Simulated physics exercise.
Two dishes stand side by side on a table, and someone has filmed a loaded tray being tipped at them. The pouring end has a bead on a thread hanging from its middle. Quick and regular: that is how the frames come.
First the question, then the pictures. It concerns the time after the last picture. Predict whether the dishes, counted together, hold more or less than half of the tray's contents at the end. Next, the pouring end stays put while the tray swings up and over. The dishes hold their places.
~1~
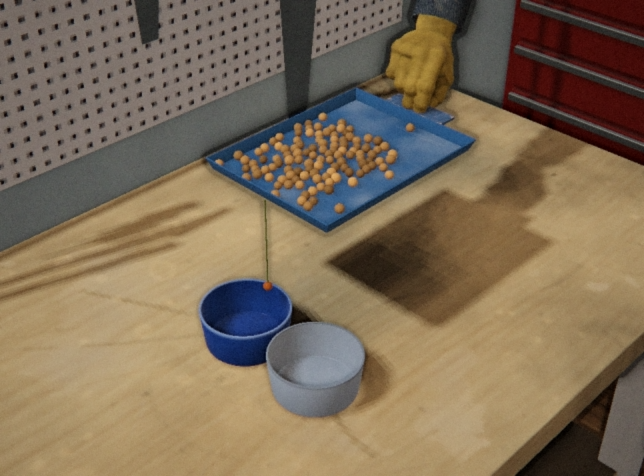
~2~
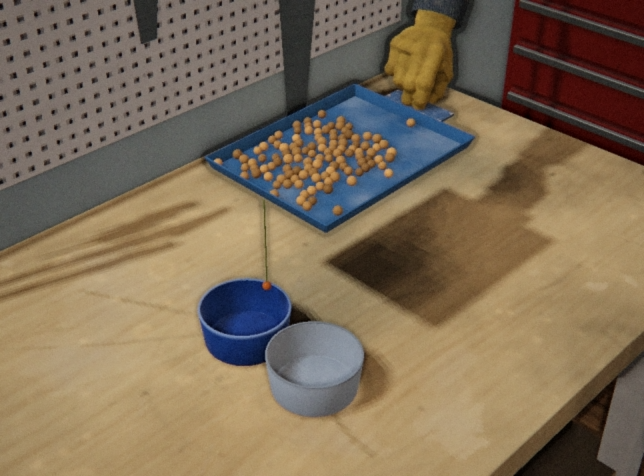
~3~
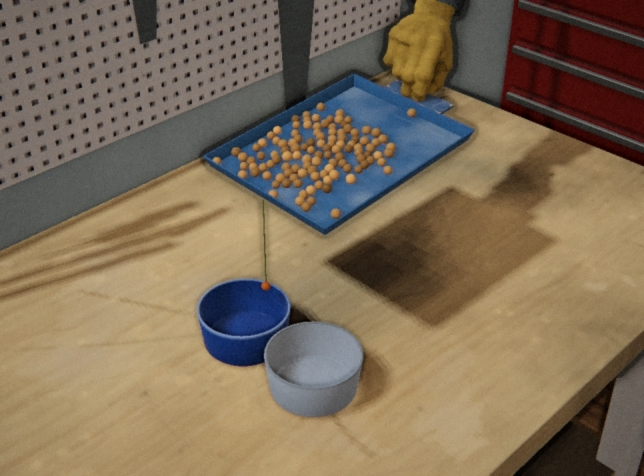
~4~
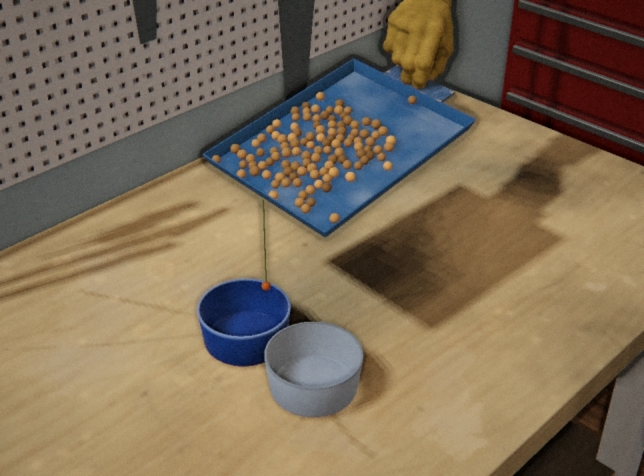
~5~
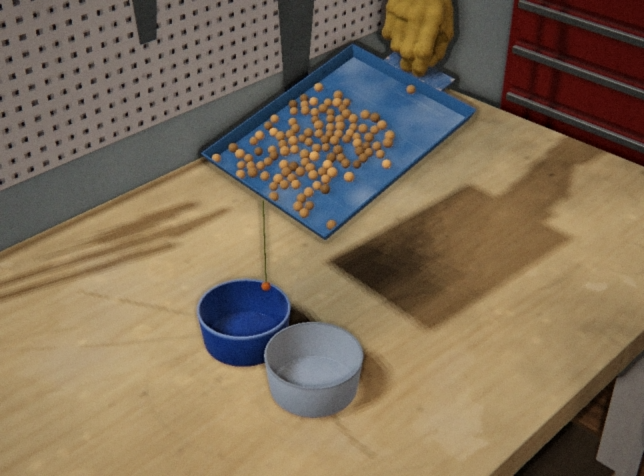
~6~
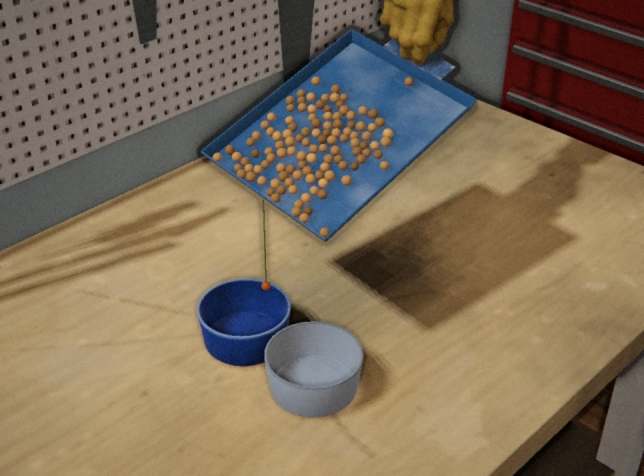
The greater share ends up in the dishes.
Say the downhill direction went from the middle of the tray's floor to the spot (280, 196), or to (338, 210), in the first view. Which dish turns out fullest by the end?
Well, at the first place the left-side one, and at the second the right-side one.
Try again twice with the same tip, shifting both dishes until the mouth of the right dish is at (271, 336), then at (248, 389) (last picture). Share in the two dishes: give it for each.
Some 50 percent in the first case, 0 percent in the second.
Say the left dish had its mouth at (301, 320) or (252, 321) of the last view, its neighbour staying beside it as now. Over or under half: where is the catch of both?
The first place gets the greater share, the second the greater share.
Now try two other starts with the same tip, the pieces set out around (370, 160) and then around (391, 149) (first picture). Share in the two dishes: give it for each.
Around 90 percent the first time and around 80 percent the second time.
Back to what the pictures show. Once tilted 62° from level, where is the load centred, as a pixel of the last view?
The middle of the pieces lands at roughly (305, 241).
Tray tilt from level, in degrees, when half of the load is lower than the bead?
Angle: Close to 75°.
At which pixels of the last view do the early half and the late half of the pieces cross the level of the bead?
Near (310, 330) to start, and near (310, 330) afterwards.
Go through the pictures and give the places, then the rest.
The first picture shows corners of the pouring end at (213, 158) and (327, 221), level; middle of the load at (321, 160), round wooden beads; left dish at (212, 342); right dish at (281, 392); bead on its thread at (268, 286).
The second picture shows corners of the pouring end at (212, 157) and (326, 221), level; middle of the load at (320, 158).
The third picture shows corners of the pouring end at (210, 156) and (325, 224), tipped barely, lowest at the right corner; middle of the load at (319, 155).
The fourth picture shows corners of the pouring end at (210, 154) and (325, 227), tipped a little, lowest at the right corner; middle of the load at (318, 151).
The fifth picture shows corners of the pouring end at (209, 153) and (324, 231), tipped a little, lowest at the right corner; middle of the load at (317, 148), a small part on the move.
The sixth picture shows corners of the pouring end at (208, 151) and (324, 233), tipped clearly, lowest at the right corner; middle of the load at (314, 149), nearly all on the move; left dish at (210, 342); right dish at (279, 392).
Soon, tray tipped steeply; about half on the tray; about a quarter in the right dish; a stray few in the left dish; about a quarter in the air.
A while on, tray tipped right over; a stray few on the tray; most in the right dish; a small part in the left dish; a small part outside both; a stray few in the air.
Towards the end, tray tipped past a quarter turn; most in the right dish; a small part in the left dish; a small part outside both.
Finally, tray tipped past a quarter turn; most in the right dish; a small part in the left dish; a small part outside both.
